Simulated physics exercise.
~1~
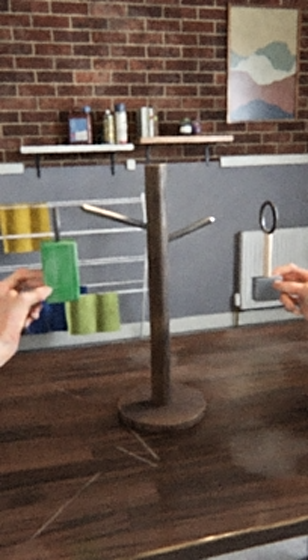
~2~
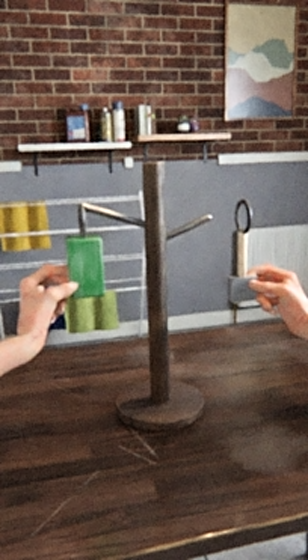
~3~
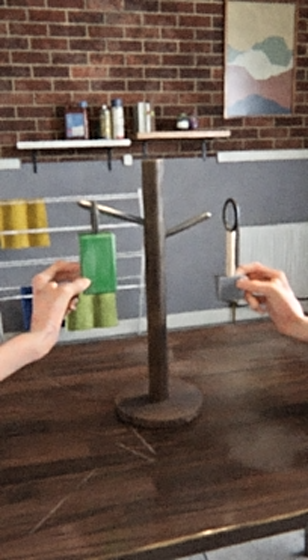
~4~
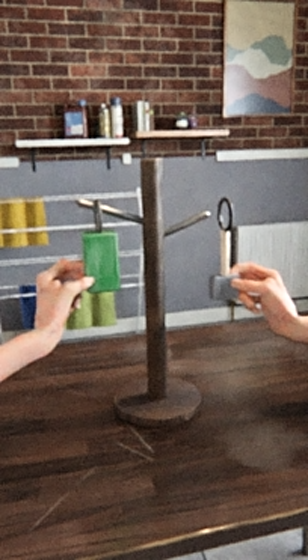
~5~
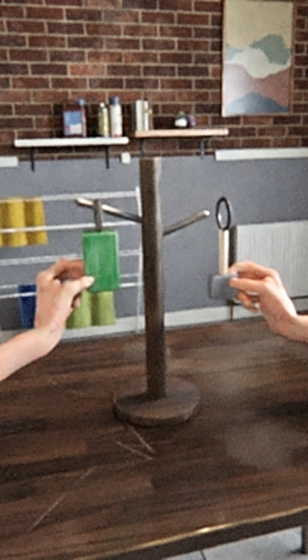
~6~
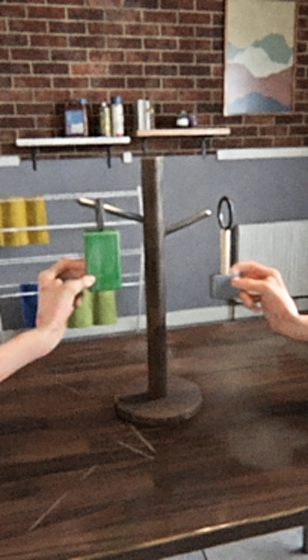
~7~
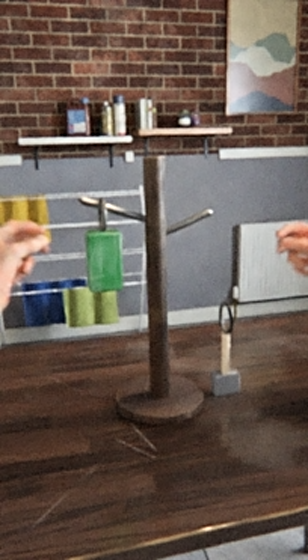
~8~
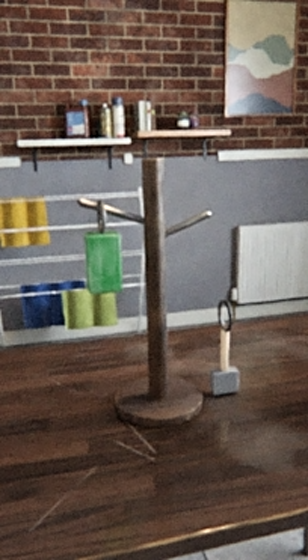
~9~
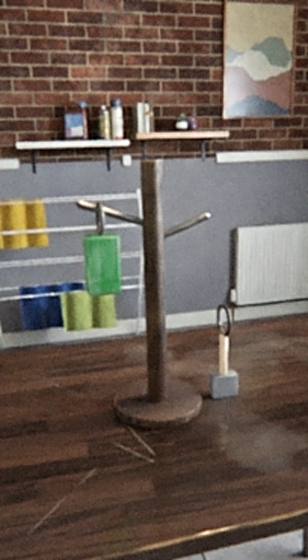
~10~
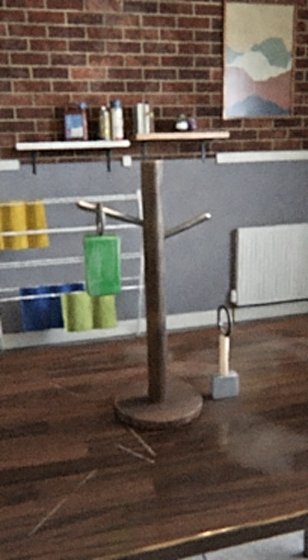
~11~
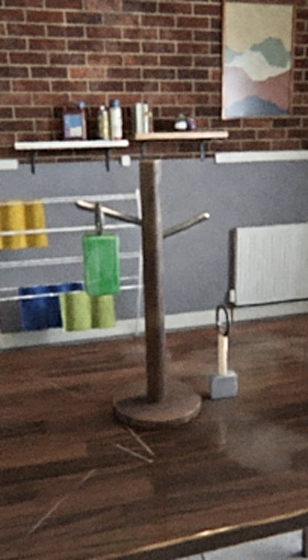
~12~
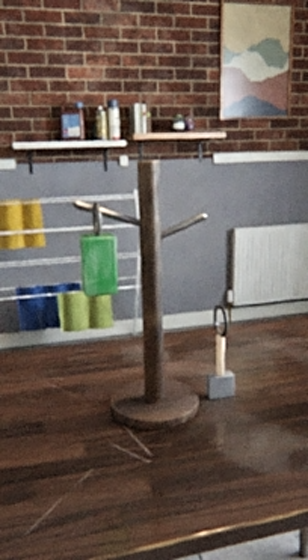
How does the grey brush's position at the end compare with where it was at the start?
At the start it was held up by a hand at the far right, above the table. By the end it was lower and closer to the stand, resting on the table just to the right of it.
